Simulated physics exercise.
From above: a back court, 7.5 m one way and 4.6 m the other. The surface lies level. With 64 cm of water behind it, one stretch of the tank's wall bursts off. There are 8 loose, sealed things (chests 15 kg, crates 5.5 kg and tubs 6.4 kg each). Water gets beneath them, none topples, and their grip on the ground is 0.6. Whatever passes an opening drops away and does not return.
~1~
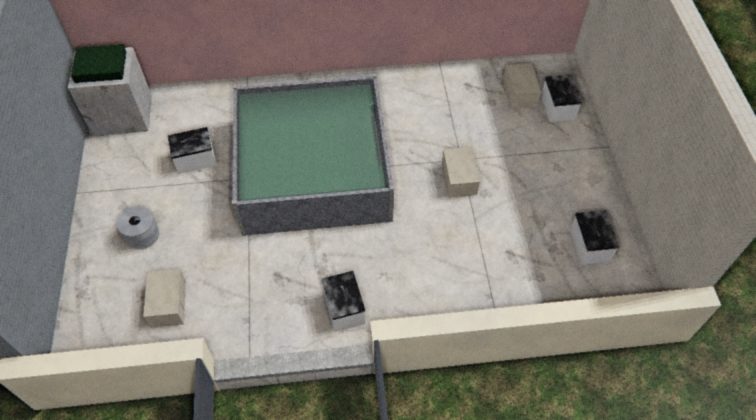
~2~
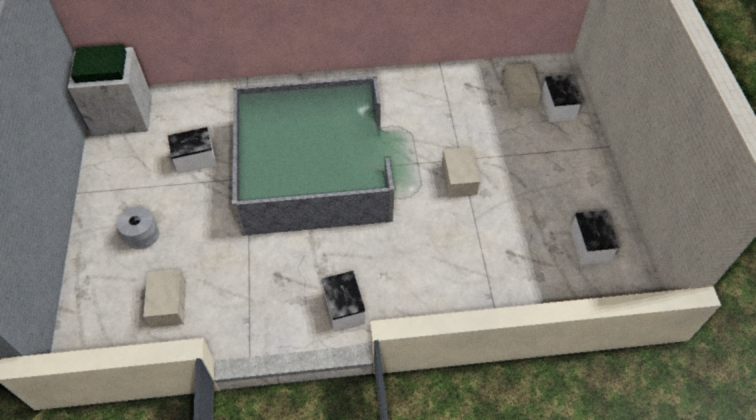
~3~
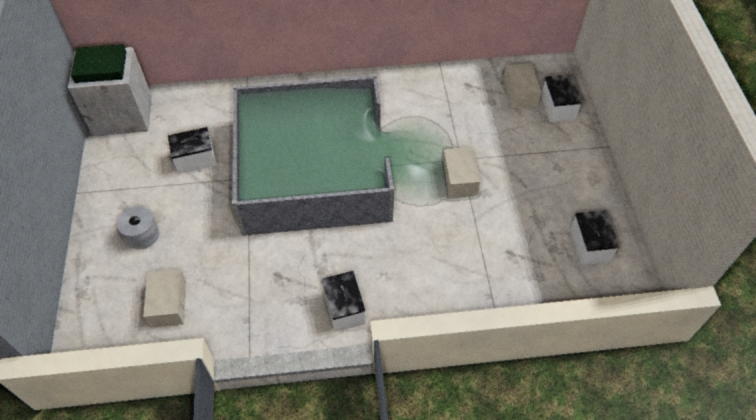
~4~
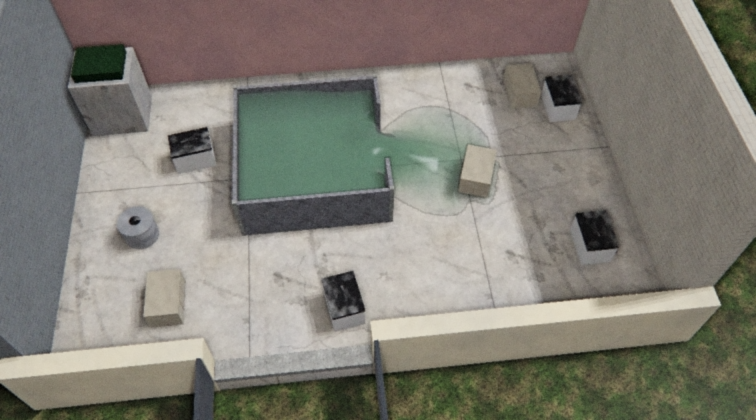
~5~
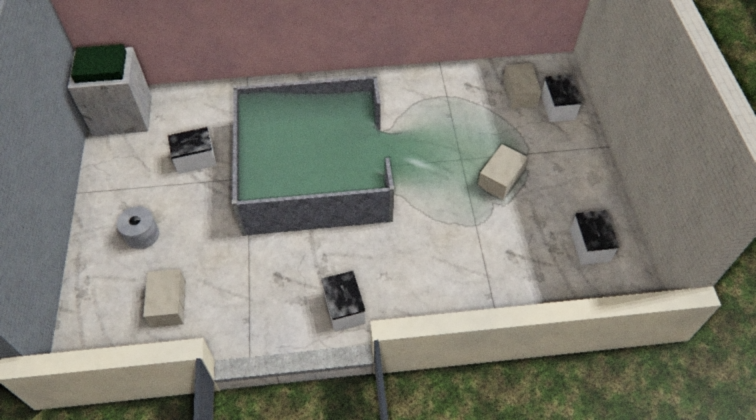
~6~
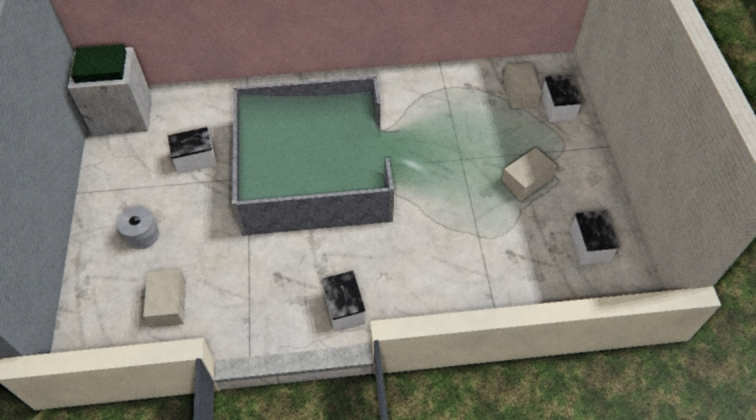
Green water burst through the right wall of a raised tank in a walled courtyard and spread across the paving, pushing the nearest tan block to the right and turning it while the others stayed put.
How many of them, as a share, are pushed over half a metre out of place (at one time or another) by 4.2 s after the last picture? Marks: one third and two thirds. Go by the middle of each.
It is from one to two thirds.
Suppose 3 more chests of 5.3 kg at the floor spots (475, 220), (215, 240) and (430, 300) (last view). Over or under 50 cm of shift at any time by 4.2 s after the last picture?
In turn: Past it, less, over.
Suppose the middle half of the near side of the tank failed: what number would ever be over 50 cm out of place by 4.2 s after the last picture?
In that case 2 of them.
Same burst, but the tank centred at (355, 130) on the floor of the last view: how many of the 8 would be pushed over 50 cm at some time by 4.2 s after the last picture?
In that case 4 of them.
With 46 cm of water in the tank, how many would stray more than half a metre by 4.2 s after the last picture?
In that case 3 of them.
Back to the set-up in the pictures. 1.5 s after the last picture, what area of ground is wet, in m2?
About 16 m2.
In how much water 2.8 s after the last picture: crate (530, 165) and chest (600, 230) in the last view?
Roughly 18 and 20 cm.
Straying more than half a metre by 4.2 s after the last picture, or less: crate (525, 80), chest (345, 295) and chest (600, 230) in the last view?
In turn: Past it, less, over.
Then, 0.4 s after the last picture 1 of 8 are over 50 cm from their spots; 0 afloat.
Then, 1.5 s after the last picture 3 of 8 are over 50 cm from their spots; 4 afloat.
Then, 2.8 s after the last picture 2 of 8 are over 50 cm from their spots; 4 afloat.
Then, 4.2 s after the last picture 3 of 8 are over 50 cm from their spots, and 3 have been at some point; 4 afloat.
